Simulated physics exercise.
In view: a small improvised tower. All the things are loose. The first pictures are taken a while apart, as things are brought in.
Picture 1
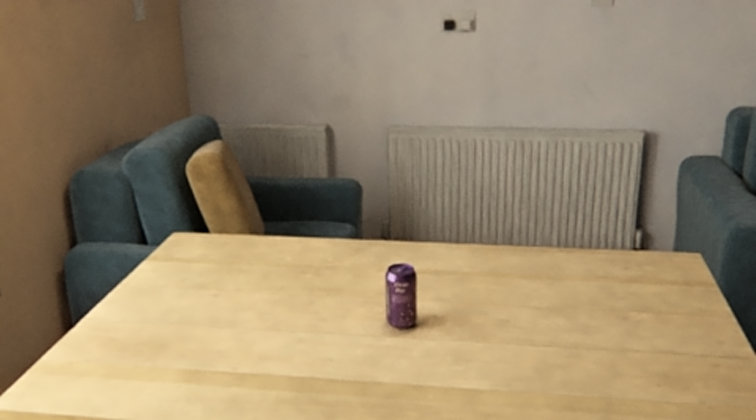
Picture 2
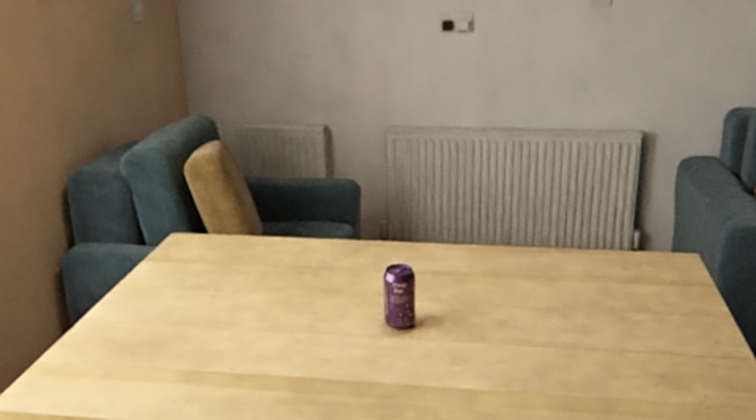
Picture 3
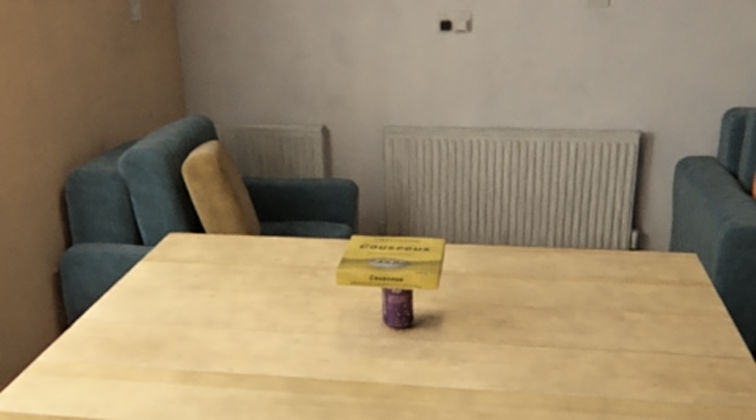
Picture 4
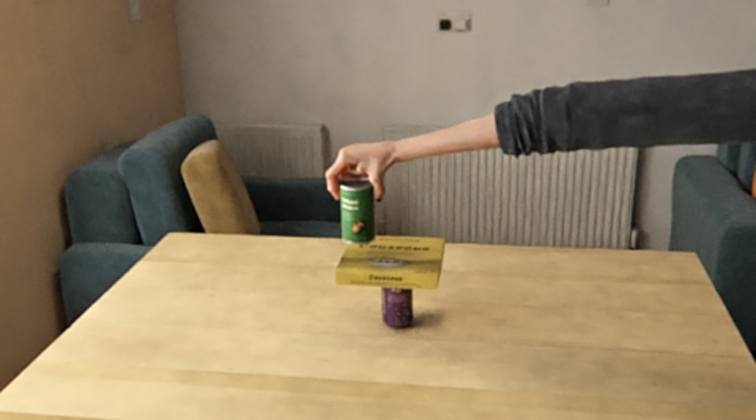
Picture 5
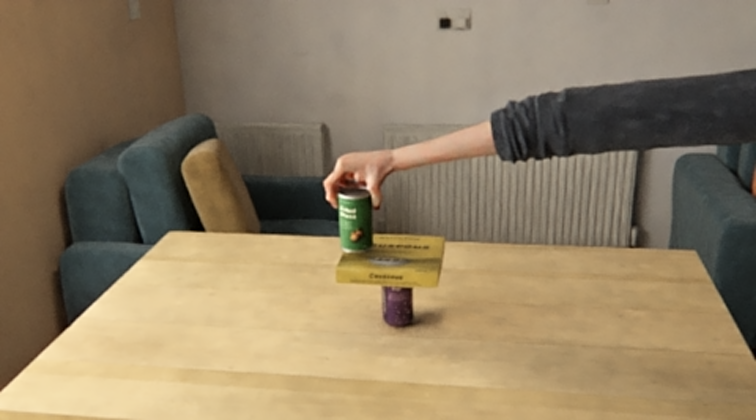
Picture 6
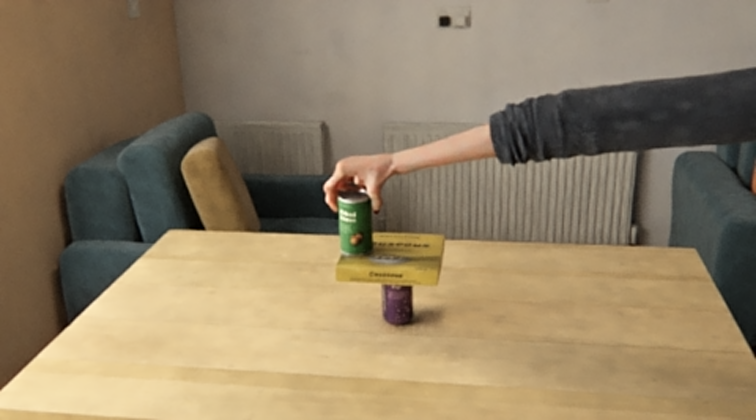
A purple can stands alone on a pale wooden table, seen from slightly above by a still camera in a room with teal armchairs, a mustard cushion and white radiators along a grey wall. A yellow packet then lies flat across the can's top. A dark-sleeved arm reaches in from the right, holding a green tin above the packet's left side, and lowers it slightly onto it, the hand still gripping.
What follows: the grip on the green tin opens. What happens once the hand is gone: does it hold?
Here the stack gives way.
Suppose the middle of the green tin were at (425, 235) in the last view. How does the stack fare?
Then it gives way.
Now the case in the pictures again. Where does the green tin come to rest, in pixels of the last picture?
At about (297, 301).
Then, 0.40 s later than the last frame, green tin now fallen; yellow packet tilted by 51°.
Then, 0.50 s later than the last frame, yellow packet now fallen.
Then, 0.70 s later than the last frame, things are still on the move.
When it is over, fallen, yellow packet and green tin; purple can as before. End places, in pixels of the last picture, green tin near (297, 300). The stack loses its balance.
